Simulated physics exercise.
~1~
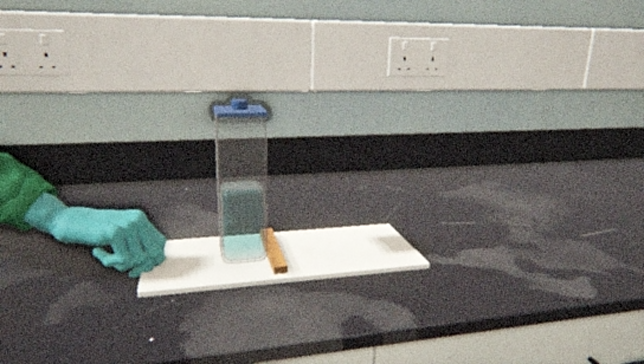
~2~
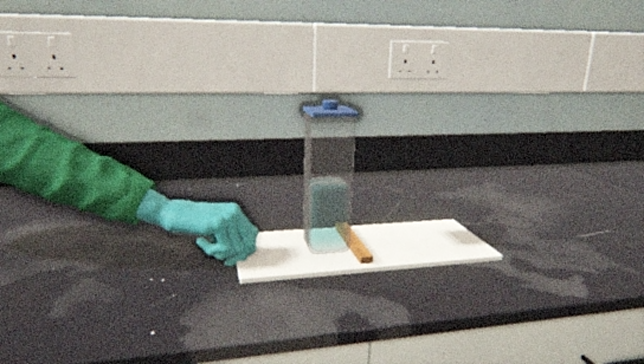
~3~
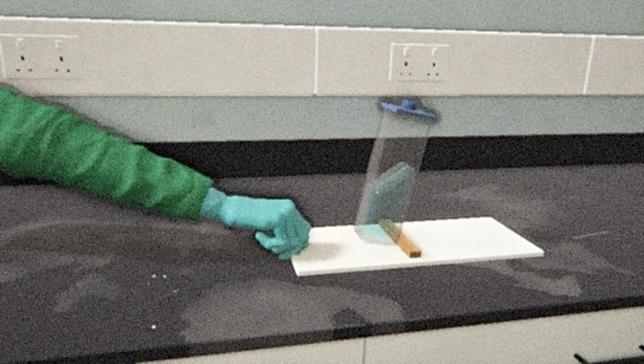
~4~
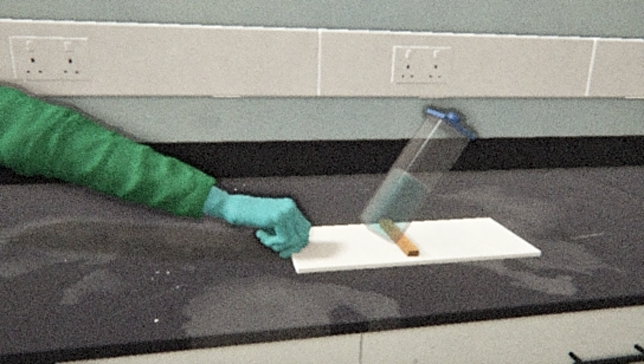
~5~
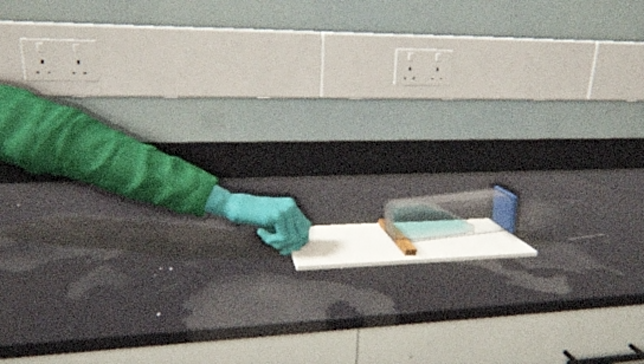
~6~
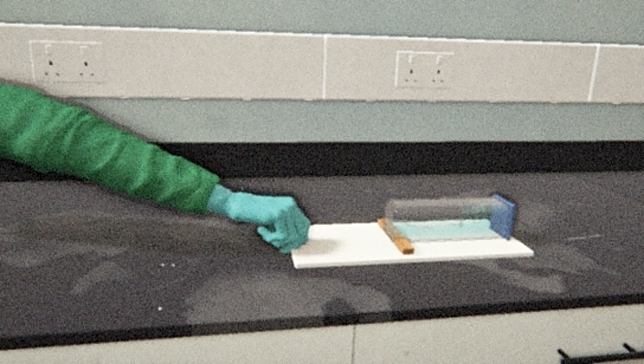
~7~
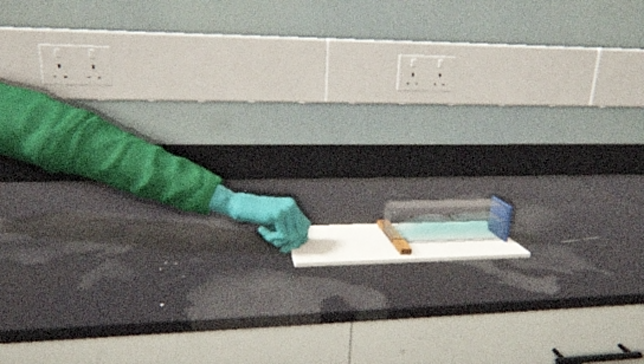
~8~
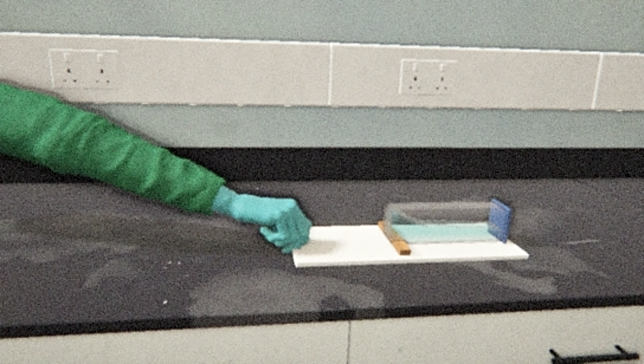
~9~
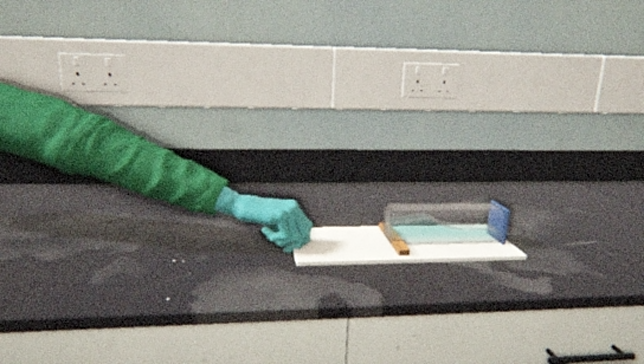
A gloved hand in a green sleeve slid a white board to the right with a clear, blue-capped container of water standing on it, then stopped, and the container tipped rightward over the low wooden strip and ended up lying on its side.
